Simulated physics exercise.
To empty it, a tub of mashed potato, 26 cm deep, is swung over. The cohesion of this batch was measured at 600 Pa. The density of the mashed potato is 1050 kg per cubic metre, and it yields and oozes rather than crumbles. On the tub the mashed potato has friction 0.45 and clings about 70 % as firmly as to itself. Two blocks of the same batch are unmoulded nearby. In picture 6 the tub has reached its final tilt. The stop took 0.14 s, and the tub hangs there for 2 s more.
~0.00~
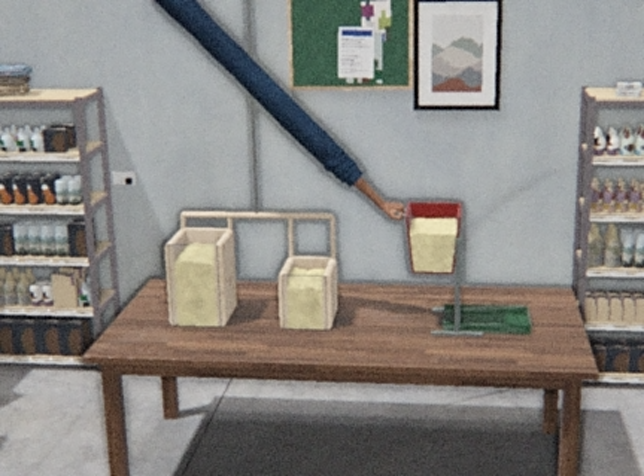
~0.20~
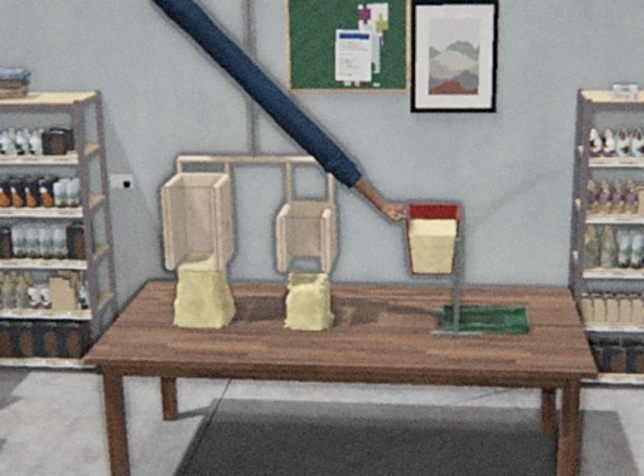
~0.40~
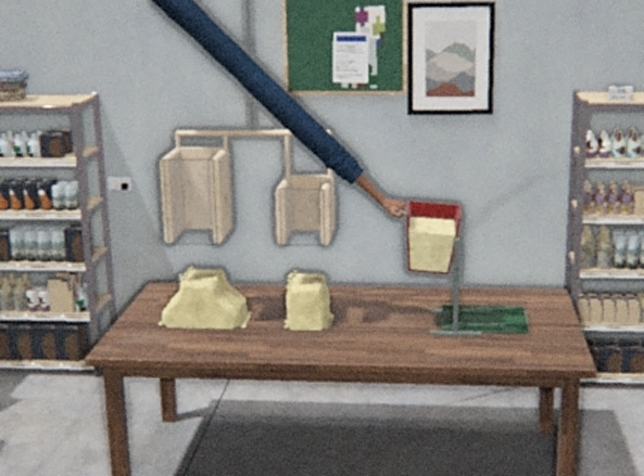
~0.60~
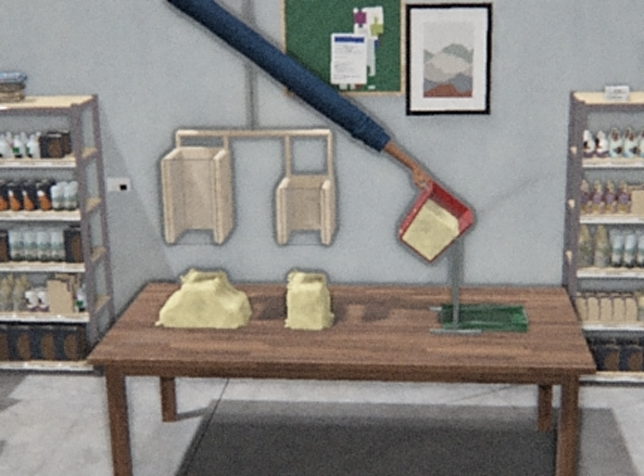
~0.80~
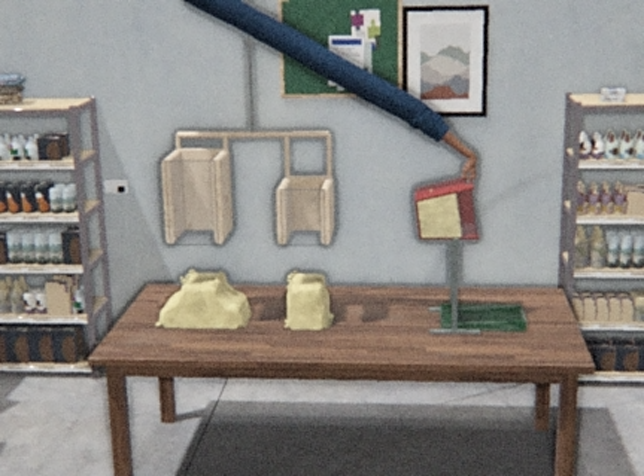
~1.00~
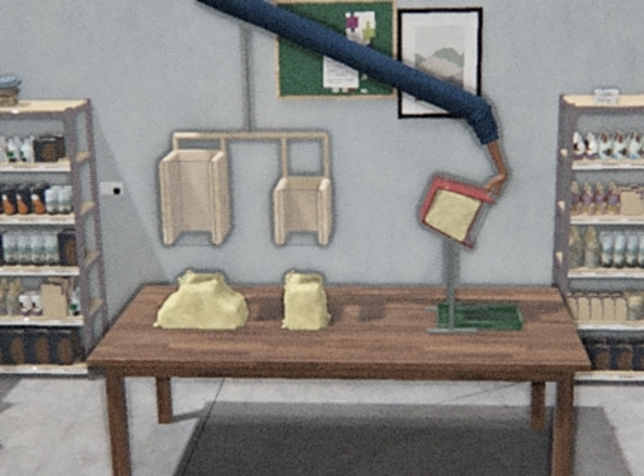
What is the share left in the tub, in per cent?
It comes to some 0 %.
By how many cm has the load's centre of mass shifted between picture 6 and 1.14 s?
Roughly 8 cm.
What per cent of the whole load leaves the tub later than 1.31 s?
About 25 %.
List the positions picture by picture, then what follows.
Handle-side rim at (408, 217), tilt 0 degrees; top of the mashed potato at (453, 234); blocks stand 34 cm, 22 cm (left to right), in the first picture.
Handle-side rim at (407, 218), tilt 0 degrees; top of the mashed potato at (452, 235); blocks stand 31 cm, 22 cm (left to right), in the second picture.
Handle-side rim at (409, 215), tilt 5 degrees; top of the mashed potato at (414, 232); blocks stand 23 cm, 21 cm (left to right), in the third picture.
Handle-side rim at (432, 192), tilt 39 degrees; top of the mashed potato at (425, 208); blocks stand 22 cm, 21 cm (left to right), in the fourth picture.
Handle-side rim at (473, 190), tilt 83 degrees; top of the mashed potato at (452, 195); blocks stand 22 cm, 21 cm (left to right), in the fifth picture.
Handle-side rim at (493, 204), tilt 112 degrees; top of the mashed potato at (444, 192); blocks stand 22 cm, 21 cm (left to right), in the sixth picture.
After 1.14 s, the tub is at 112 degrees and holds 90 %.
After 1.31 s, the tub is at 112 degrees and holds 24 %.
After 1.48 s, the tub is at 112 degrees and holds 0 %.
After 1.65 s, the tub is at 112 degrees and holds 0 %.
After 3.00 s, at the end, the tub is at 112 degrees and holds 0 %.
